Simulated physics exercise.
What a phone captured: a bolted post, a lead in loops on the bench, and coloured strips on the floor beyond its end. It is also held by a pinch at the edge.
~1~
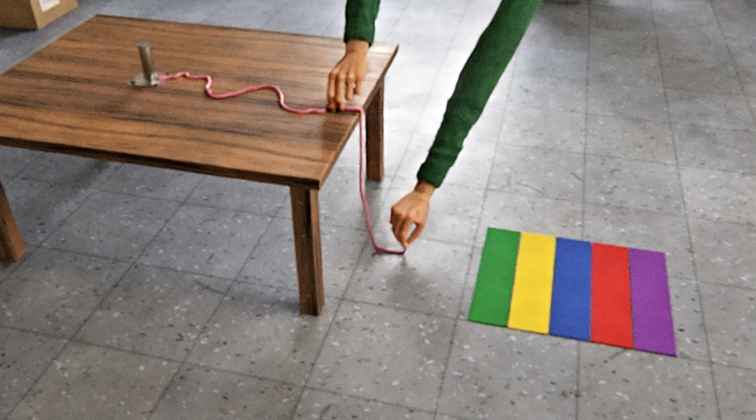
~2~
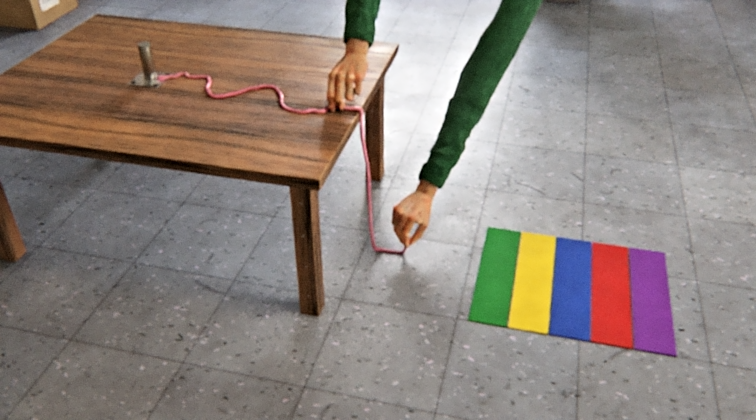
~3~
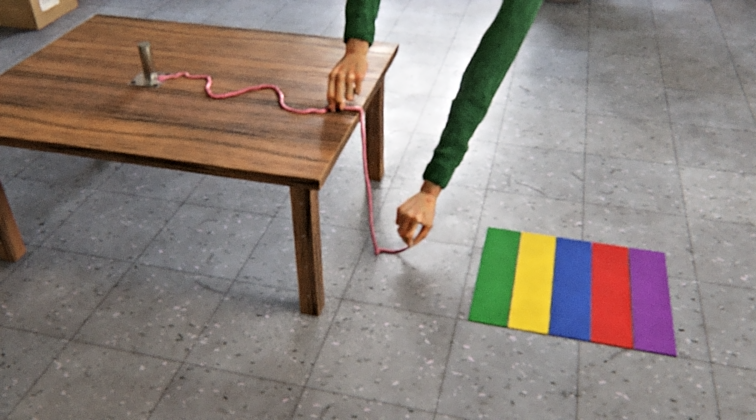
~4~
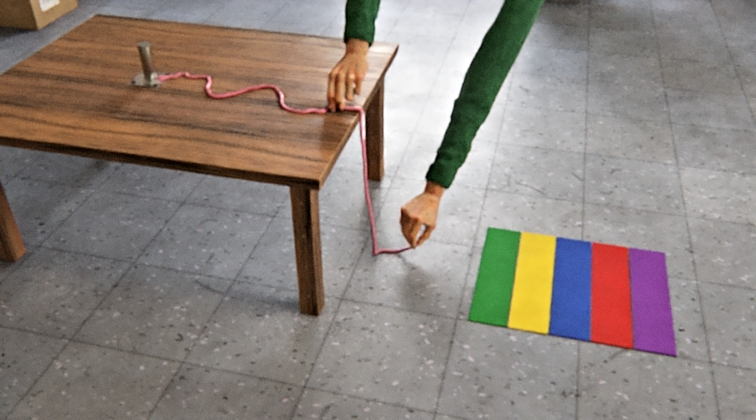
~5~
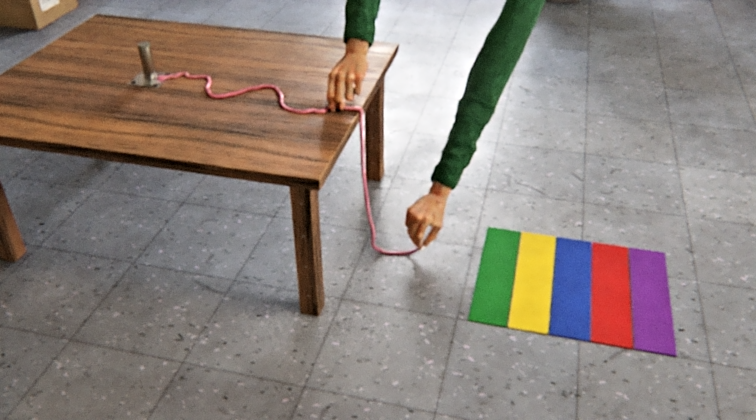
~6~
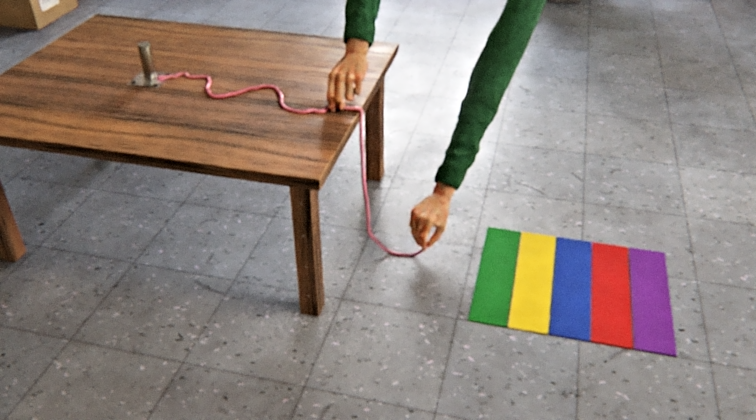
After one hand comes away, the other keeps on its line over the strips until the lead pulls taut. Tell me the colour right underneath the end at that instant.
Right underneath is red.
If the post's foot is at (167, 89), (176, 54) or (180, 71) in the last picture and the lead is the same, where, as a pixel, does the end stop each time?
Going through the tries, you get (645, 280), then (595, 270), then (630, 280).
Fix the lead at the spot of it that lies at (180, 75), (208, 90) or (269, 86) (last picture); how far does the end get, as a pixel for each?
Pixel places, try by try: (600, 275), (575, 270), (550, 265).
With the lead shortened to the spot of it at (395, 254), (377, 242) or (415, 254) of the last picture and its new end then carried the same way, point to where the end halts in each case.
Respectively (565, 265), (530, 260) and (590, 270).
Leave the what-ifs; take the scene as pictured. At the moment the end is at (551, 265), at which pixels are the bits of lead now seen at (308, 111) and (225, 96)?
The two spots land somewhere near (367, 136) and (265, 96).
Early on, end near (551, 265); over yellow.
Midway, end near (590, 271); over blue.
At the end of the slack, end near (612, 275); over red. It halts on the red strip.
